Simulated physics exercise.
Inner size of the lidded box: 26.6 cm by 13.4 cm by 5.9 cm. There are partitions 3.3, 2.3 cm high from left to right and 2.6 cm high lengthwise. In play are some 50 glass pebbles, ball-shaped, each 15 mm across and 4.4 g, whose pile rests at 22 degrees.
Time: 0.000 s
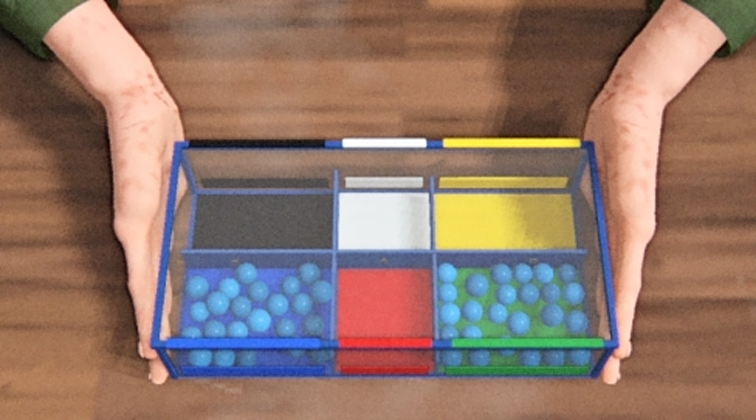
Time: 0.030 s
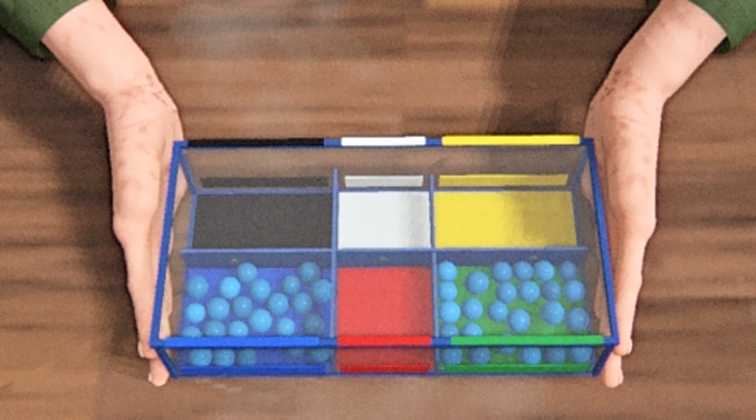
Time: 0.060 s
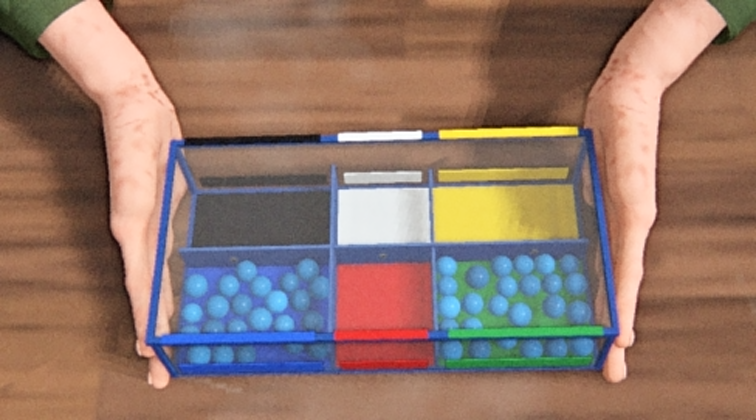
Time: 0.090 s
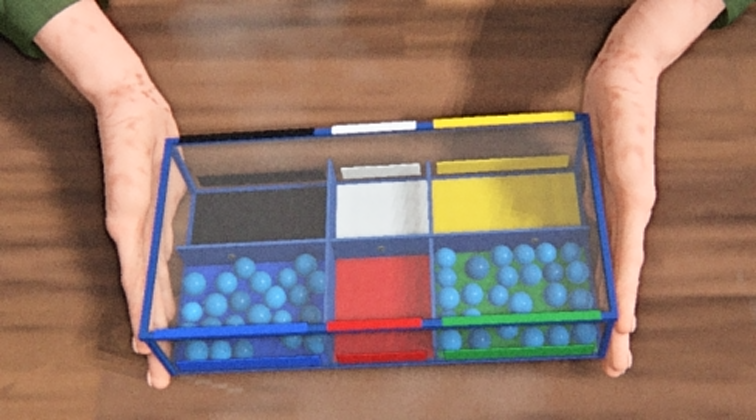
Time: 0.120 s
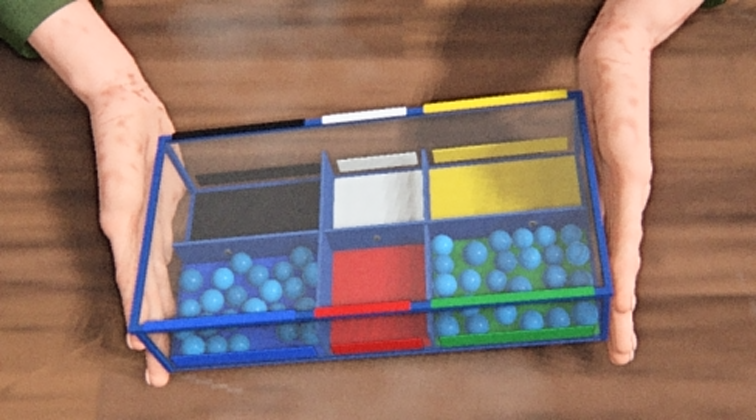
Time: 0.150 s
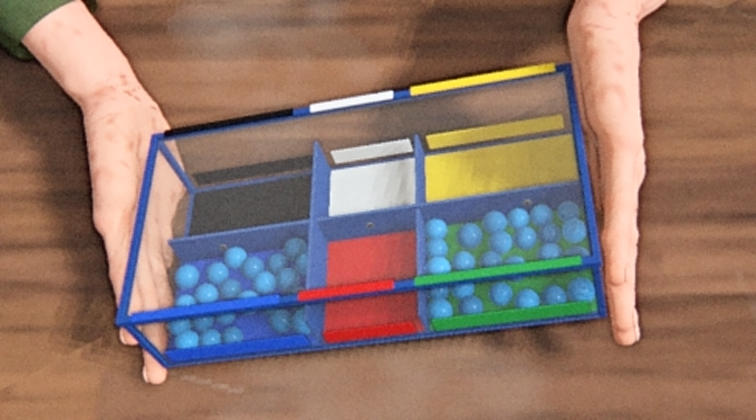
Two hands hold a clear partitioned box of blue balls and raise its right side.
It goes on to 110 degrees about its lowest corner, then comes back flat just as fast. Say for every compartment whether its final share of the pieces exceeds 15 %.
Result: Red: Misses the mark; blue: Passes the mark; green: Misses the mark; yellow: Misses the mark; white: Misses the mark; black: Passes the mark.
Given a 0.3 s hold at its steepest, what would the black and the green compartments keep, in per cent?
Final amounts would be black 70% and green 0%.
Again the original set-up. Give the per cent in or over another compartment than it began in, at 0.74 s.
40 %.
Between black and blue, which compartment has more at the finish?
The black one.
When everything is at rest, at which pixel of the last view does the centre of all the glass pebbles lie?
I'd say roughly (250, 233).
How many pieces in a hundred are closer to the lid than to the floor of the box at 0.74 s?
About 90 %.
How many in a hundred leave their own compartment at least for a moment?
Roughly 85 %.
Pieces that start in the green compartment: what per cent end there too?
Close to 0 in a hundred.
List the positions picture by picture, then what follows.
The first picture shows box tilt 0 degrees, front corners at (158, 342) and (612, 342); blue 50 %, green 50 %.
The second picture shows box tilt 1 degrees, front corners at (157, 341) and (612, 338).
The third picture shows box tilt 3 degrees, front corners at (154, 338) and (612, 329).
The fourth picture shows box tilt 6 degrees, front corners at (147, 333) and (610, 313), lowest corner left back.
The fifth picture shows box tilt 11 degrees, front corners at (137, 327) and (605, 289), lowest corner left back.
The sixth picture shows box tilt 16 degrees, front corners at (125, 319) and (593, 259), lowest corner left back; blue 50 %, green 50 %. The box's pace is about 180 degrees a second.
After 0.74 s, tilt 110 degrees; red 15 %, blue 40 %, green 25 %, yellow 10 %, black 10 %.
After 1.13 s, tilt 48 degrees; blue 25 %, white 5 %, black 70 %.
Then, at 1.60 s, tilt 0 degrees; blue 30 %, white 5 %, black 65 %.
In the end, at 2.3 s, red 0 %, blue 30 %, green 0 %, yellow 0 %, white 5 %, black 65 %.
